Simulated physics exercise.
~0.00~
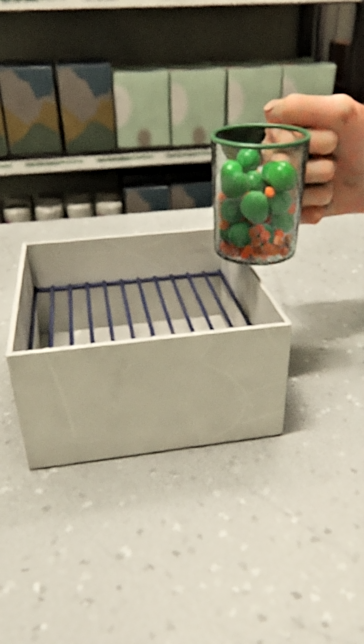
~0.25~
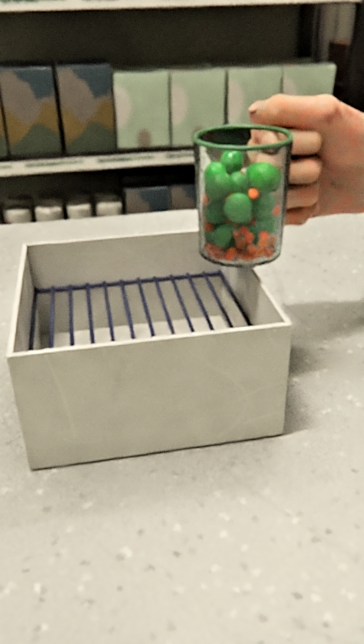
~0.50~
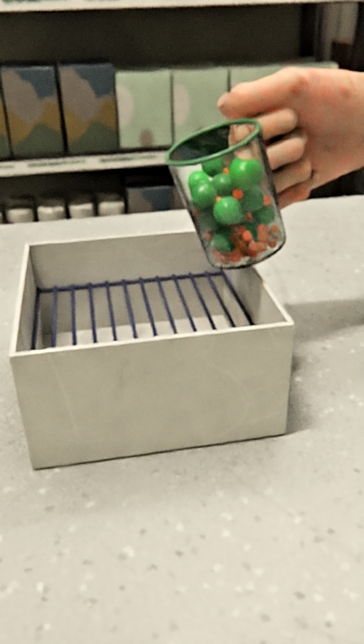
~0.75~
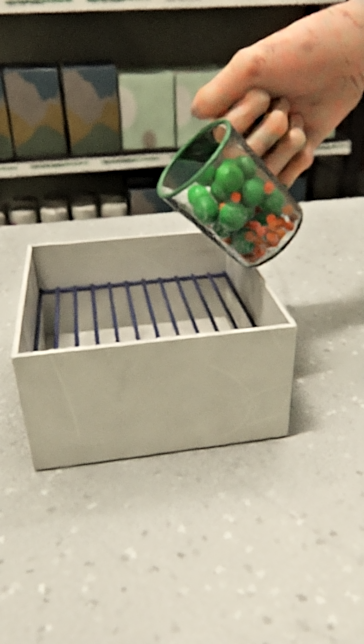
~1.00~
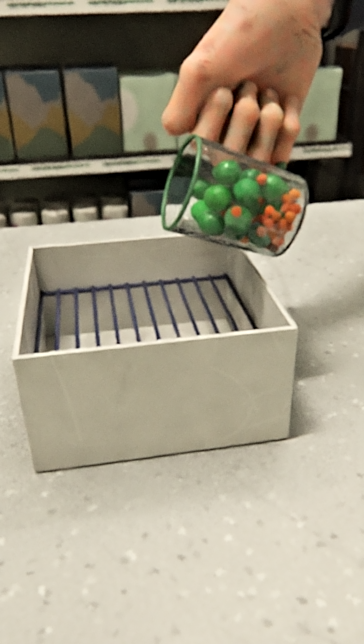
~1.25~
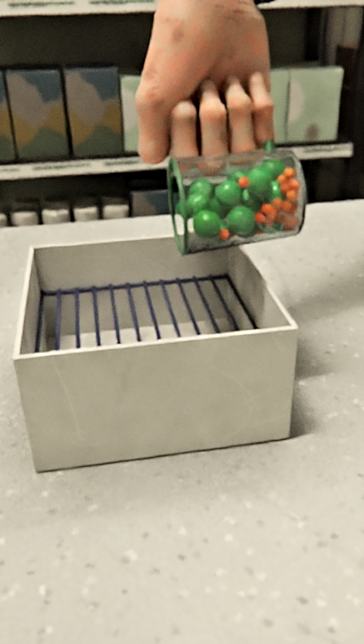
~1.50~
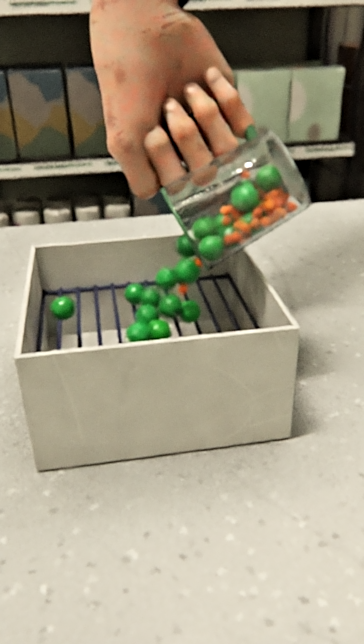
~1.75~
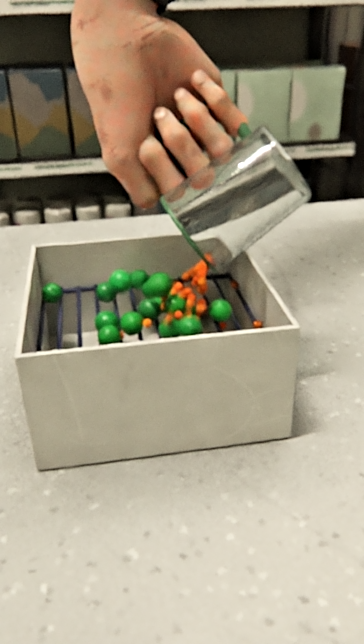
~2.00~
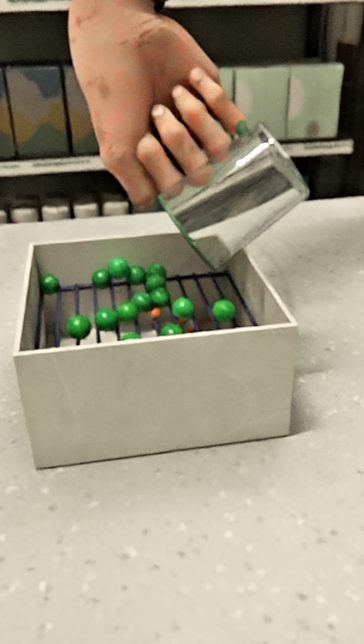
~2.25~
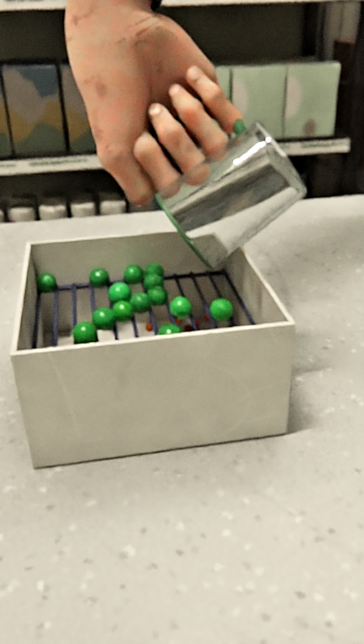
A hand tips a cup over a wired box; green balls stay above, orange pieces drop through.
